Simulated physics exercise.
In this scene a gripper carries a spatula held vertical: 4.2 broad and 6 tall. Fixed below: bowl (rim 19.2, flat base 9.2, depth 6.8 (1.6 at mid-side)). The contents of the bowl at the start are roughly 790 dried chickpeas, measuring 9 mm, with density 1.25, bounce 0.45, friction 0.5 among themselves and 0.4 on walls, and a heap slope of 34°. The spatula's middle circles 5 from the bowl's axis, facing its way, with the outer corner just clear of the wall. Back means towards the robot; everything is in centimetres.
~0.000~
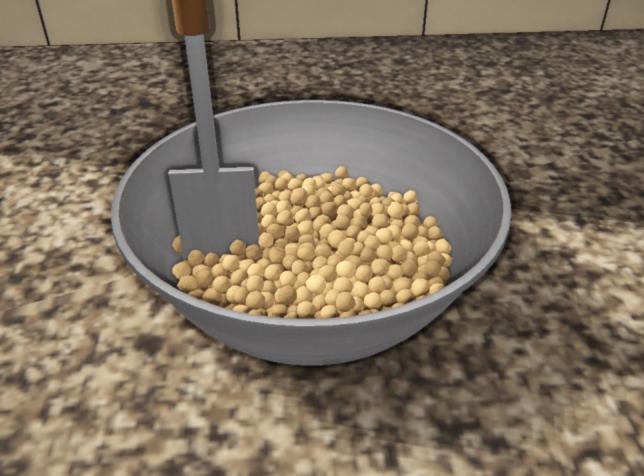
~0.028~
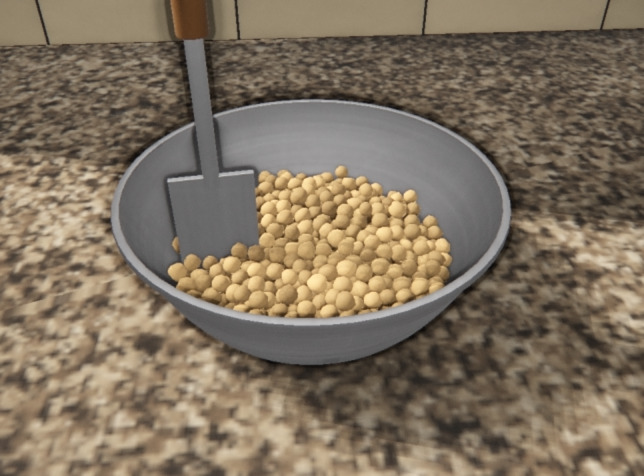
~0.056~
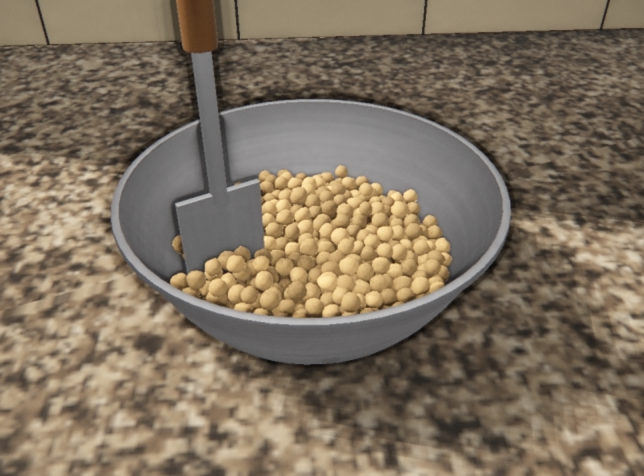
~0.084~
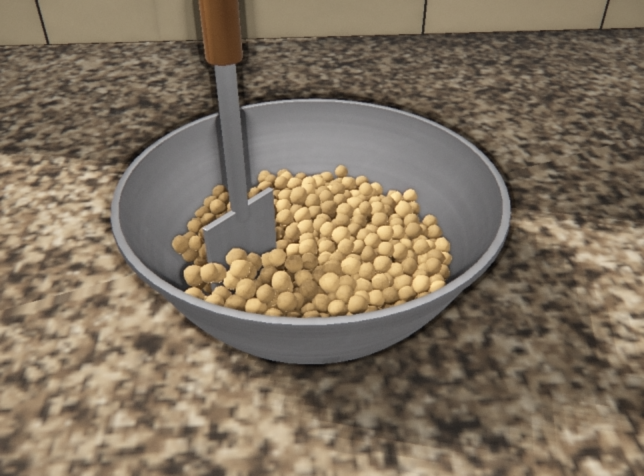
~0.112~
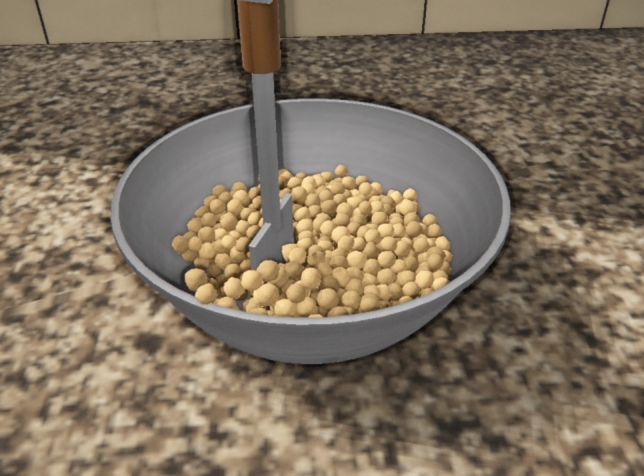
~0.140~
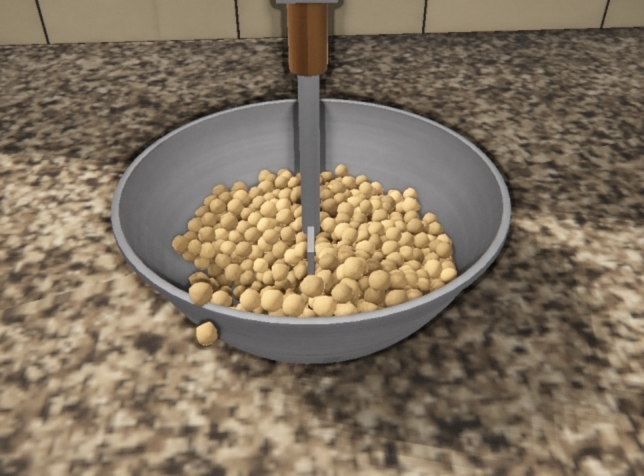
The clip opens on a grey bowl of chickpeas on a speckled counter, with an upright spatula at the left inside it, barely moving. The spatula then sweeps rightward through the chickpeas, turning until its blade is edge-on near the middle, while one chickpea appears outside the bowl's front left rim.
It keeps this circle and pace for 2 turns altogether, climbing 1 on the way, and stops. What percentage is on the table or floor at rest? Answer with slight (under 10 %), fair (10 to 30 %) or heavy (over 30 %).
Fair.
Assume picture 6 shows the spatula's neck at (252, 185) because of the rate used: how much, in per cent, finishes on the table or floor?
About 5 per cent.
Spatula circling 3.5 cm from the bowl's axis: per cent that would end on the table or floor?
It would be near 5 per cent.
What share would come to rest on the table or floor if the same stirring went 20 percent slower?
It would be near 10 per cent.
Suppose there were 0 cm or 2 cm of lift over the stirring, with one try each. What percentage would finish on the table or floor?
30 % and 15 %.
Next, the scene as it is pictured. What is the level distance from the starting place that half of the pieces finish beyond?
I'd put it at roughly 9 centimetres.
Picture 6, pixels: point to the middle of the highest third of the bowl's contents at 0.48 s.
Around pixel (202, 208).
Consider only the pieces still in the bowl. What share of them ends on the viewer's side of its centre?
Close to 50 in a hundred.
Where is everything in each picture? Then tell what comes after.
The first picture shows spatula neck at (208, 143), 0° round; upper third of the load around (319, 239), from x 180 to 445, top at y 175; 786 in the bowl.
The second picture shows spatula neck at (207, 149), 7° round; upper third of the load around (316, 240), from x 180 to 445, top at y 175.
The third picture shows spatula neck at (215, 165), 26° round; upper third of the load around (312, 247), from x 180 to 445, top at y 170.
The fourth picture shows spatula neck at (237, 180), 46° round; upper third of the load around (309, 254), from x 180 to 445, top at y 170.
The fifth picture shows spatula neck at (270, 190), 66° round; upper third of the load around (319, 258), from x 180 to 445, top at y 170.
The sixth picture shows spatula neck at (310, 193), 86° round; upper third of the load around (346, 261), from x 180 to 450, top at y 170; 785 in the bowl, 1 in flight or on the tool.
After 0.48 s, 334° round, highest piece 10 above the table; 688 in the bowl, 66 on the table or floor, 32 in flight or on the tool.
After 0.83 s, 222° round, highest piece 8 above the table; 633 in the bowl, 144 on the table or floor, 9 in flight or on the tool.
After 1.20 s, 0° round, highest piece 5 above the table; 619 in the bowl, 167 on the table or floor.
After 1.90 s, 0° round, highest piece 5 above the table; 619 in the bowl, 167 on the table or floor.
At rest, 619 in the bowl, 167 on the table or floor. That is 21 % on the table or floor.
